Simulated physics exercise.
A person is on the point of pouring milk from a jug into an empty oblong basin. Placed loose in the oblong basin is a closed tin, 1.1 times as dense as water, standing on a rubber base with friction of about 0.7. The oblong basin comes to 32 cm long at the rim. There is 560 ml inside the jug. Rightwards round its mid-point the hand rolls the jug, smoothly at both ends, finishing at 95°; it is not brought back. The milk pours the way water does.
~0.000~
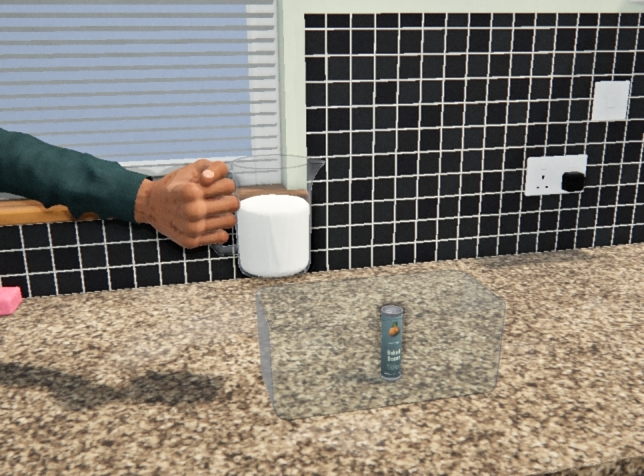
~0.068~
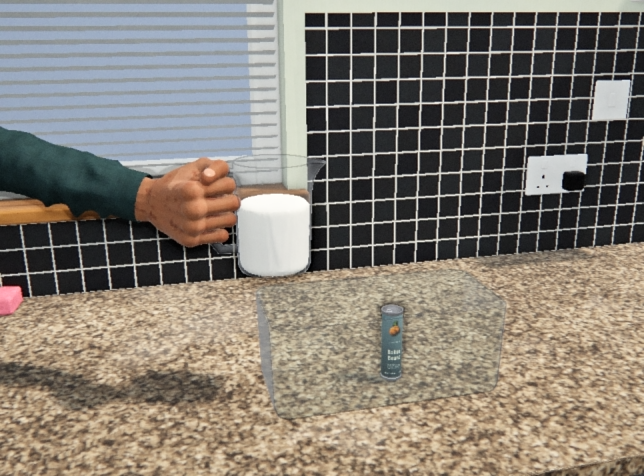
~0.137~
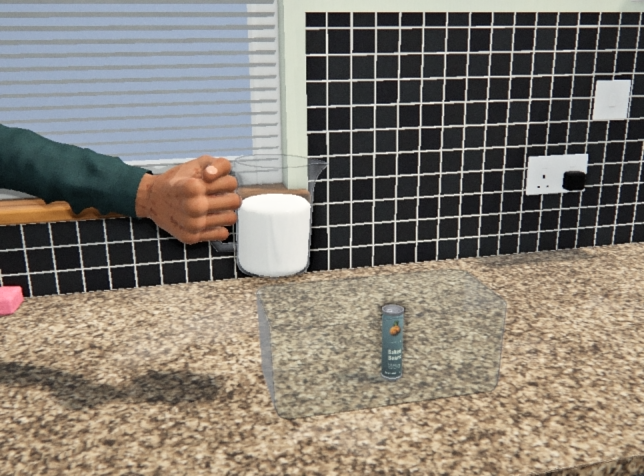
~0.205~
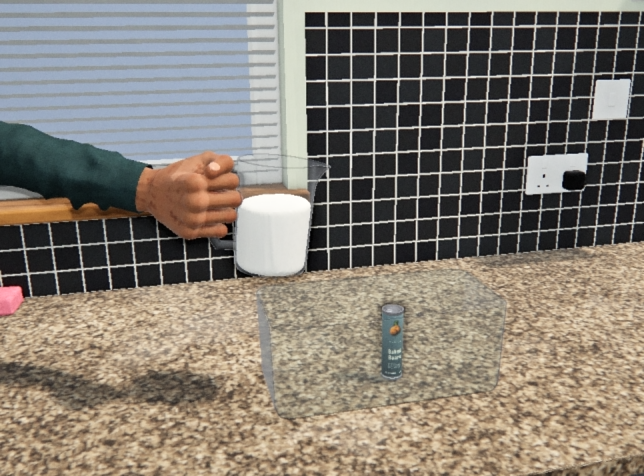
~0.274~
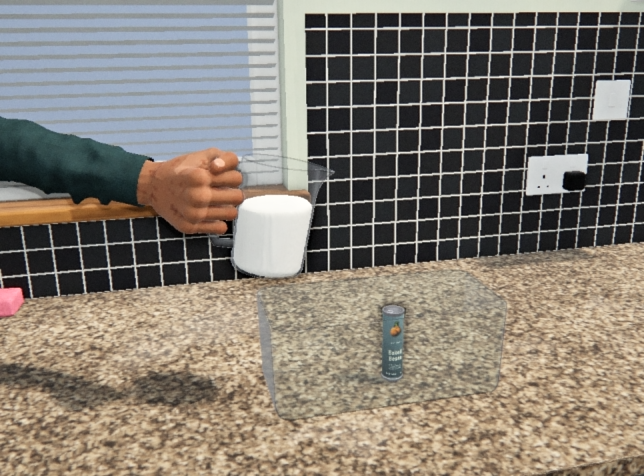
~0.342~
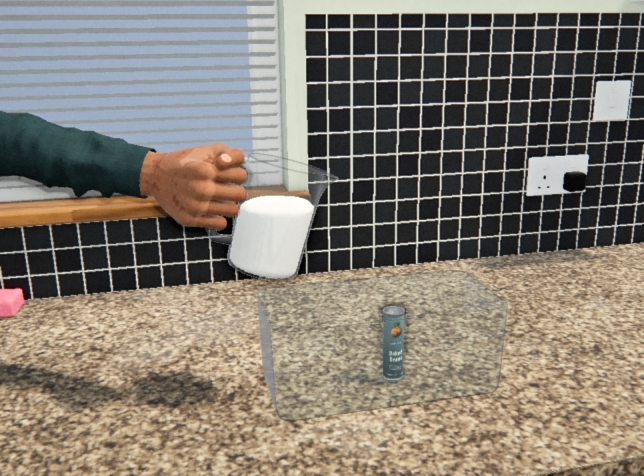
On a speckled kitchen counter, a hand gradually tilts a jug of milk rightwards above a clear basin holding a tin.
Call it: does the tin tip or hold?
It tips.
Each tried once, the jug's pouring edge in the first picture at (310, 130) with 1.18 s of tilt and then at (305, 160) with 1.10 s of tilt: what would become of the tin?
The tin overturns the first time and stays vertical the second time.
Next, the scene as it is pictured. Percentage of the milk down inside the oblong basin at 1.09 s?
Around 26 per cent of the whole.
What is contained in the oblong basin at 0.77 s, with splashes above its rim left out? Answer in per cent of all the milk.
I reckon close to 0 percent of it.
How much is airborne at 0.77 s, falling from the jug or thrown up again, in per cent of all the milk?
Near 2 per cent of it all.
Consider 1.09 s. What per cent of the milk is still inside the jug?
Share remaining: Approx. 58 %.
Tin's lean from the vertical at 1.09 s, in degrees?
It leans about 5° from upright.
Then, 0.77 s in, the tilt is 63° and 98 per cent is still to pour; the tin stands where it began.
Then, 1.09 s in, the tilt is 90° and 57 per cent is still to pour; the tin leans 4°.
Then, 1.42 s in, the tilt is 95° and 16 per cent is still to pour; the tin lies on its side.
Then, 1.78 s in, the tilt is 95° and 4 per cent is still to pour; the tin lies on its side.
Finally, the tin lies on its side.
